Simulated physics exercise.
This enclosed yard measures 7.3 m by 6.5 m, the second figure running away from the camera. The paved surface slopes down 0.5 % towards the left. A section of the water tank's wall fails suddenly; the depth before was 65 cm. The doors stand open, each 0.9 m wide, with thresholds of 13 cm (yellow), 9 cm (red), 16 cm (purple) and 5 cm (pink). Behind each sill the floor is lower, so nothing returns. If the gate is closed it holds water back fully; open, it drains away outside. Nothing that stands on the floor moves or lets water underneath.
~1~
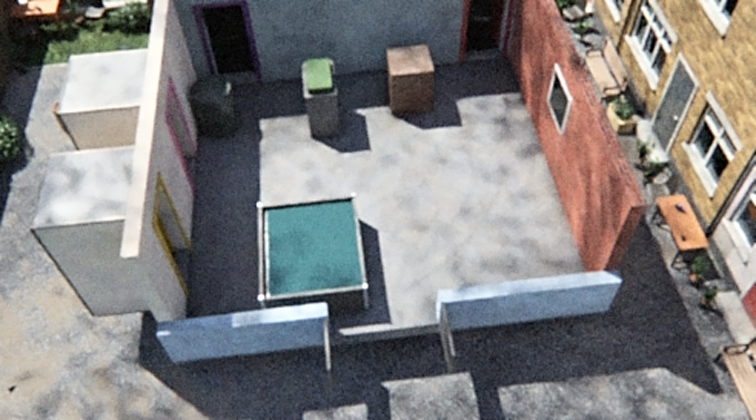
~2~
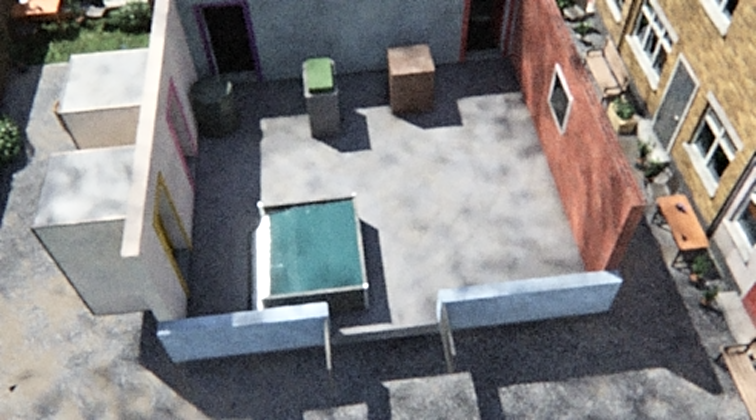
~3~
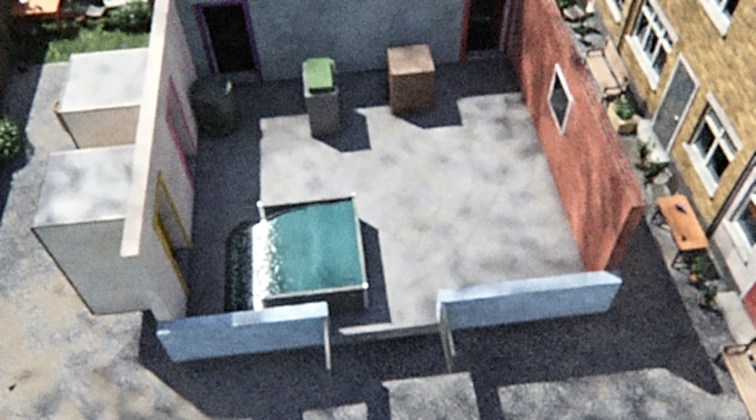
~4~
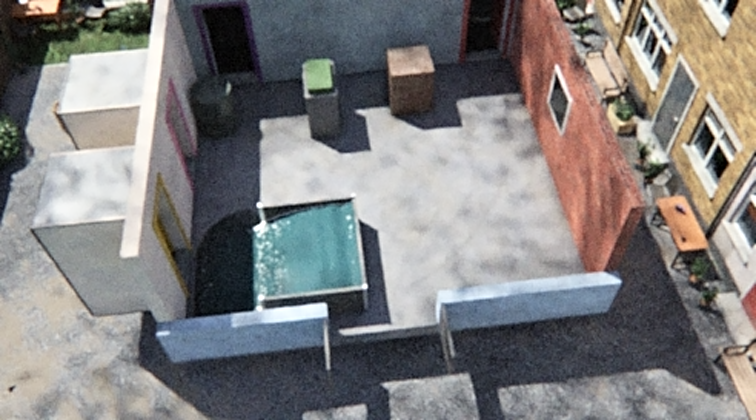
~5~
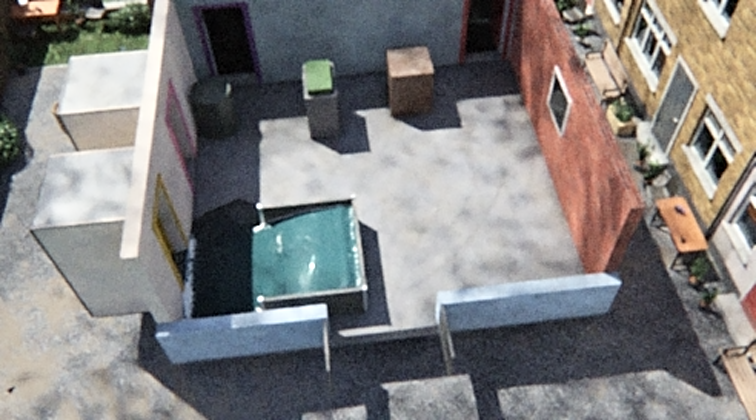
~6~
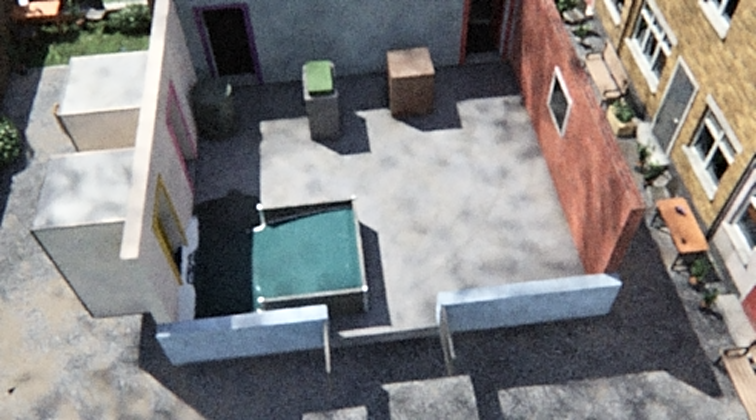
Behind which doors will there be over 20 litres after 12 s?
Within that time: At the yellow door it goes over the limit; at the red door it does not reach the limit; at the purple door it keeps below the limit; at the pink door it passes the limit.
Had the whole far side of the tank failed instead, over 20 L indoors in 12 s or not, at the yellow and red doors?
Then: Yellow under, red below.
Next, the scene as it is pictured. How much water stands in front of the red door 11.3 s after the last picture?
About 3.5 cm.
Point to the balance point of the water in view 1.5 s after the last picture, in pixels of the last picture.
At about (247, 264).
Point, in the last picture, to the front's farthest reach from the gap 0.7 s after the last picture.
At about (197, 154).
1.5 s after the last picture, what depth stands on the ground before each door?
Depths in cm: Yellow 35, red 0, purple 0, pink 9.
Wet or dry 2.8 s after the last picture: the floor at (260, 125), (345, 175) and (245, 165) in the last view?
In turn: Flooded, not reached, under water.
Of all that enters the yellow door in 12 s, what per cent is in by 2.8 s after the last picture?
Some 95 per cent by then.
Then, 0.7 s after the last picture water covers 10 % of the floor and is deepest (47 cm) near (185, 343); yellow door 44 cm at the sill, 159 L in, red door not reached, purple door not reached, pink door 7 cm at the sill, 0 L in.
Then, 1.5 s after the last picture water covers 15 % of the floor and is deepest (36 cm) near (190, 258); yellow door 35 cm at the sill, 327 L in, red door not reached, purple door not reached, pink door 9 cm at the sill, 2 L in.
Then, 2.8 s after the last picture water covers 35 % of the floor and is deepest (24 cm) near (206, 141); yellow door 19 cm at the sill, 419 L in, red door not reached, purple door 3 cm at the sill, 0 L in, pink door 8 cm at the sill, 10 L in.
Then, 6.3 s after the last picture water covers 50 % of the floor and is deepest (17 cm) near (199, 119); yellow door 11 cm at the sill, 430 L in, red door 3 cm at the sill, 0 L in, purple door 6 cm at the sill, 0 L in, pink door 8 cm at the sill, 42 L in.
Then, 11.3 s after the last picture water covers 90 % of the floor and is deepest (8 cm) near (196, 173); yellow door 6 cm at the sill, 430 L in, red door 3 cm at the sill, 0 L in, purple door 7 cm at the sill, 0 L in, pink door 8 cm at the sill, 68 L in.
